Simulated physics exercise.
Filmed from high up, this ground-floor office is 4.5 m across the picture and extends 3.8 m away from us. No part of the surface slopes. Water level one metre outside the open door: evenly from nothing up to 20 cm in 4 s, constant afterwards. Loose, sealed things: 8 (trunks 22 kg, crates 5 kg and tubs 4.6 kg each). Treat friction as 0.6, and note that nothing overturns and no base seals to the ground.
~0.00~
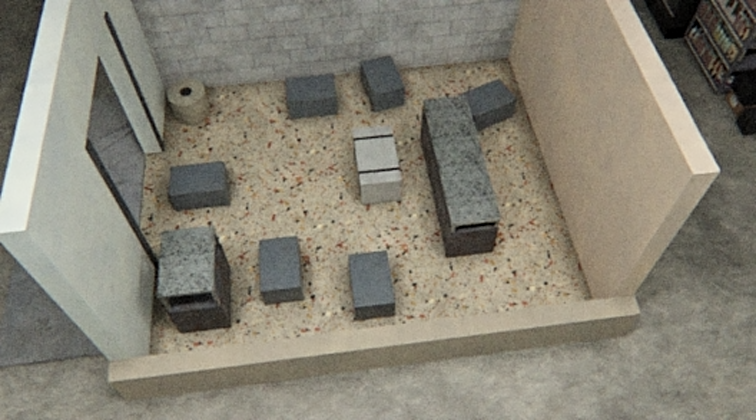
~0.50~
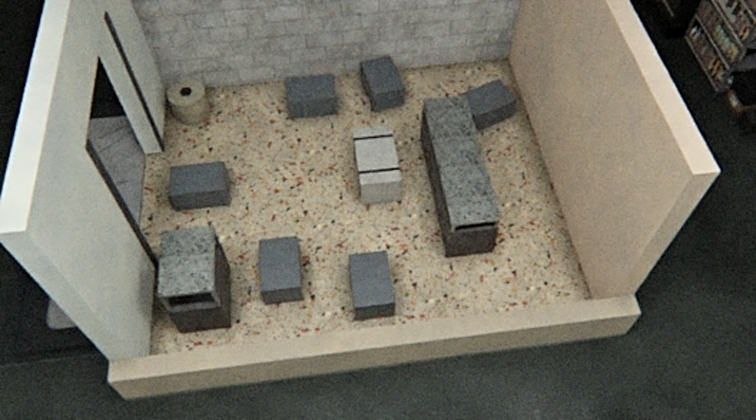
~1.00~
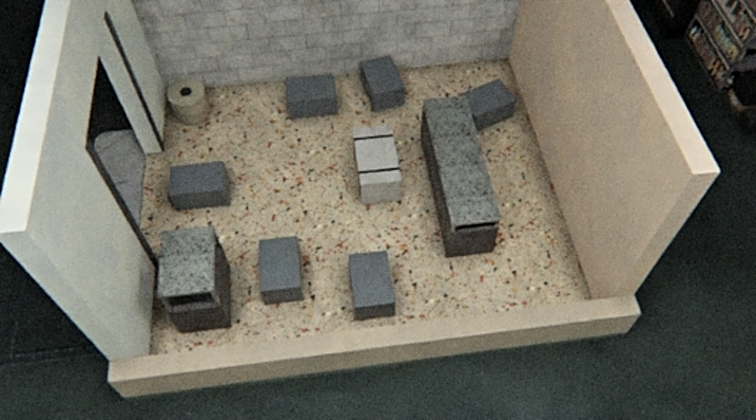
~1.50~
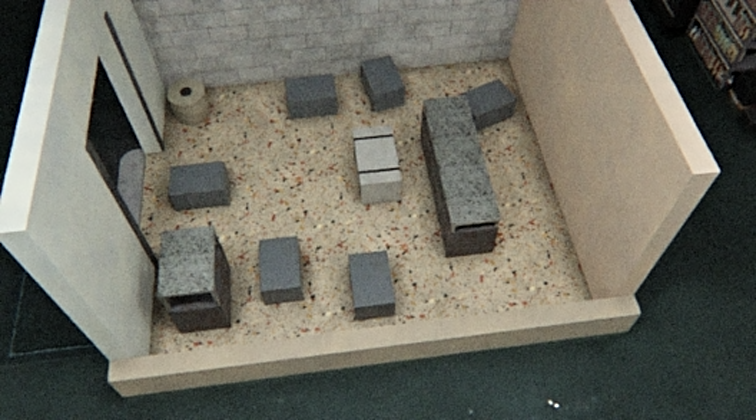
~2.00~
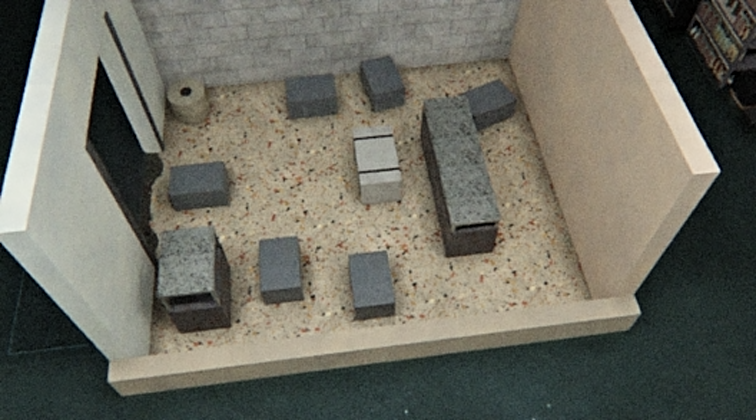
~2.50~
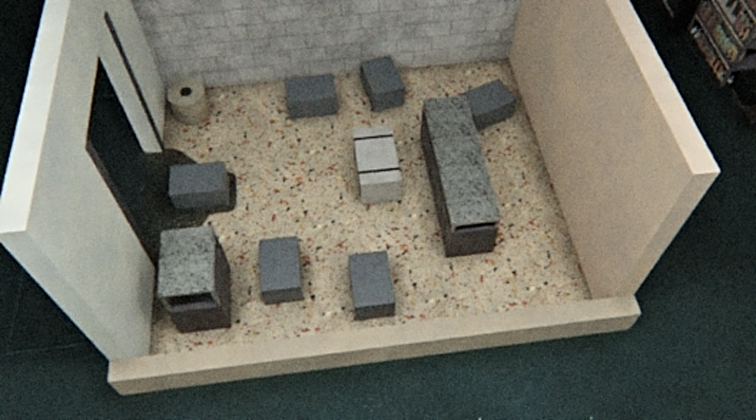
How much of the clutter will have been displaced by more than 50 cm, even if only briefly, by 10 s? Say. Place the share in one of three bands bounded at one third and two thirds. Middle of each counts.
It will be a large share, two thirds or greater.
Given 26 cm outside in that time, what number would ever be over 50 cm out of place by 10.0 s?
You'd get 7 in that case.
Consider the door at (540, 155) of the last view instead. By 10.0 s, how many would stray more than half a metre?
In that case 7 of them.
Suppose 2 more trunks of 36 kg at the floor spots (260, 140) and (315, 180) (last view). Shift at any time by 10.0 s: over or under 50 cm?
The first: Farther. The second: Not as far.
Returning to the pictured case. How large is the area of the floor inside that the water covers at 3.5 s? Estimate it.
Somewhere about 2.5 m2, give or take.
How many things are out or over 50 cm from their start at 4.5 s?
It comes to 1.
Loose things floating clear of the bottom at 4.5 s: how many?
The count is 1.
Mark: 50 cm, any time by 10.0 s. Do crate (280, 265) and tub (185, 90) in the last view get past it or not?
Well, the first goes farther, the second shorter.
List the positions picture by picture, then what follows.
The first picture shows a crate at (197, 178), on the bottom; a trunk at (376, 154) rests on the ground; 0.0 m2 under water; 0 of 8 have shifted.
The second picture shows a crate at (197, 178), on the bottom; a trunk at (376, 154), on the bottom; 0.0 m2 under water; 0 of 8 have shifted.
The third picture shows a crate at (197, 178), on the bottom; a trunk at (376, 154), on the bottom; 0.0 m2 under water; 0 of 8 have shifted.
The fourth picture shows a crate at (197, 178) rests on the ground; a trunk at (376, 154), on the bottom; water covers 0.0 m2; 0 of 8 have shifted.
The fifth picture shows a crate at (197, 178), on the bottom; a trunk at (376, 154), on the bottom; water covers 0.0 m2; 0 of 8 have shifted.
The sixth picture shows a crate at (197, 178), on the bottom; a trunk at (376, 154), on the bottom; 0.5 m2 under water; 0 of 8 have shifted.
After 3.5 s 0 of 8 are over 50 cm from their spots; 1 afloat.
After 4.5 s 1 of 8 are over 50 cm from their spots; 1 afloat.
After 7.0 s 5 of 8 are over 50 cm from their spots; 6 afloat.
After 10.0 s 6 of 8 are over 50 cm from their spots, and 7 have been at some point; 8 afloat.
